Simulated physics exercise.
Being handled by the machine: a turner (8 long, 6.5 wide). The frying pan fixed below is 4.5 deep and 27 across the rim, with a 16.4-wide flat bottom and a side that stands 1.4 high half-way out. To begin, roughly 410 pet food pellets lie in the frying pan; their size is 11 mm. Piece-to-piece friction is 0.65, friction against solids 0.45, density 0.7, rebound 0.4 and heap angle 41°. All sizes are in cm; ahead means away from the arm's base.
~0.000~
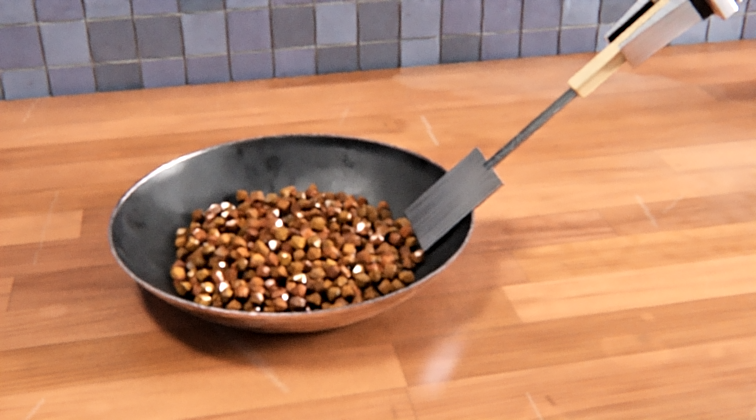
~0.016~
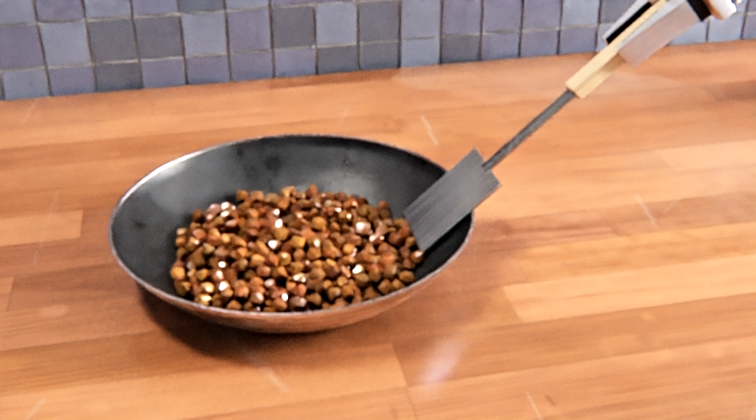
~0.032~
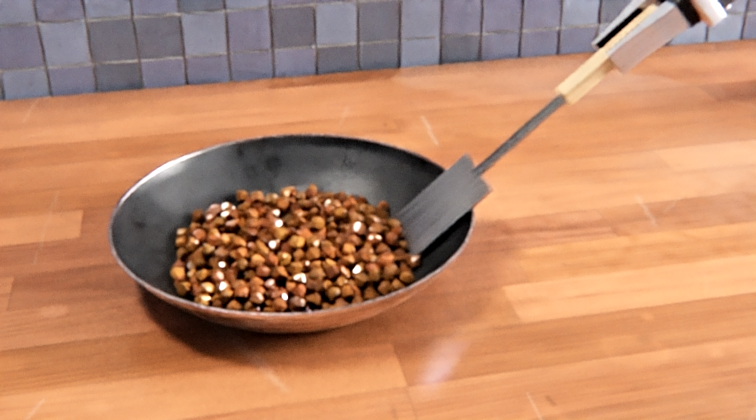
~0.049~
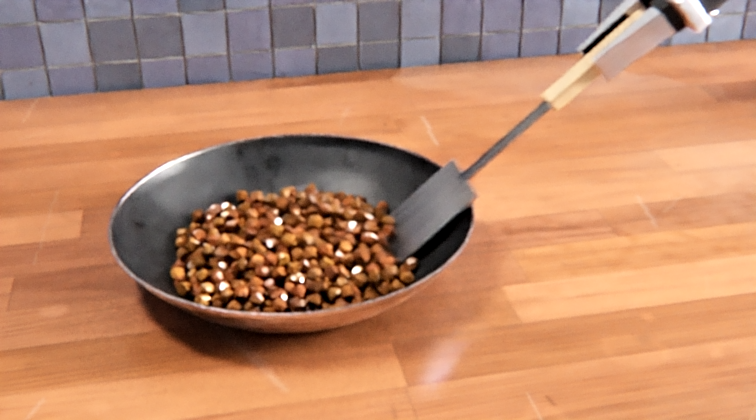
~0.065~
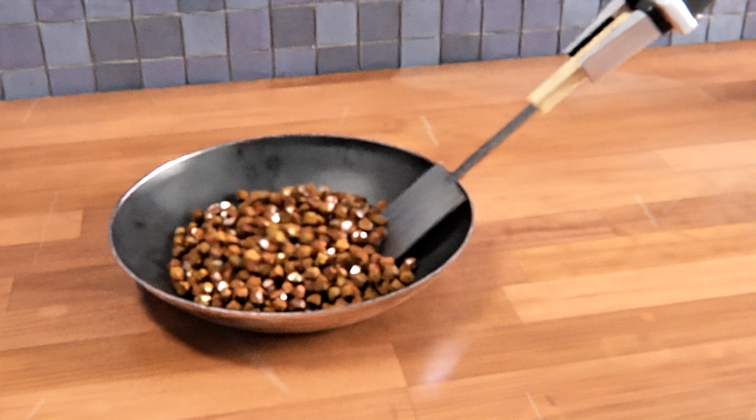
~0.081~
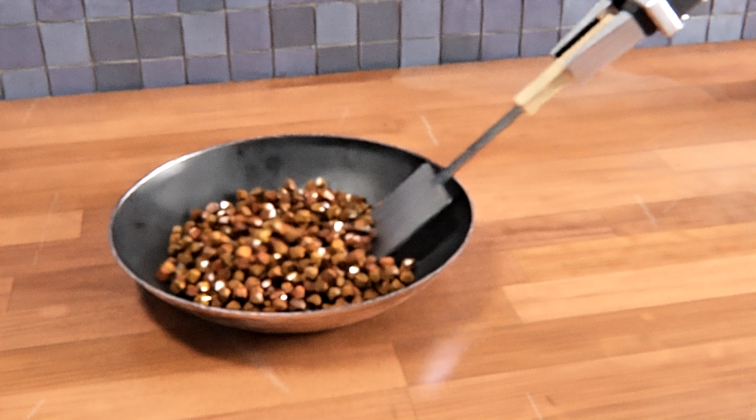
At the start, a flat metal turner held by a machine rests against the right side of a heap of brown pellets in a dark frying pan on a wooden counter. The turner then slides slowly left, pushing the near pellets, and the heap shifts slightly left.
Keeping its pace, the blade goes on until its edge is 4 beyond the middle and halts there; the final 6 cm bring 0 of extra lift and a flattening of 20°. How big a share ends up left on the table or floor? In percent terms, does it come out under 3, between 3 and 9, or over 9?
It comes out under 3 %.
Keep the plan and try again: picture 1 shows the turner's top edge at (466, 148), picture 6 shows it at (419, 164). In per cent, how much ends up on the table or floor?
Around 0 per cent finishes there.
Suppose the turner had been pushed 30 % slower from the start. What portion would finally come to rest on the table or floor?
Around 0 per cent would finish on the table or floor.
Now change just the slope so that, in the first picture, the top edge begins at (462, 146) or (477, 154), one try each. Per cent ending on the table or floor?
About 0% and 0%.
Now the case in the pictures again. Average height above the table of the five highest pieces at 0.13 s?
Around 4 cm above the table.
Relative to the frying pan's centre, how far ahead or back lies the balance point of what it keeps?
4.0 cm ahead.
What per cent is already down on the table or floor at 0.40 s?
Roughly 0 per cent.
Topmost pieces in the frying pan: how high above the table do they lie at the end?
Height at the end: Around 5.5 cm.
After 0.13 s, sloping 40°, highest piece 4 above the table; 413 in the frying pan.
After 0.17 s, sloping 31°, highest piece 4 above the table; 413 in the frying pan.
After 0.40 s, sloping 21°, highest piece 5 above the table; 412 in the frying pan, 1 on the table or floor.
After 1.45 s, sloping 21°, highest piece 5 above the table; 412 in the frying pan, 1 on the table or floor.
At rest, 412 in the frying pan, 1 on the table or floor. That is 0 % on the table or floor.
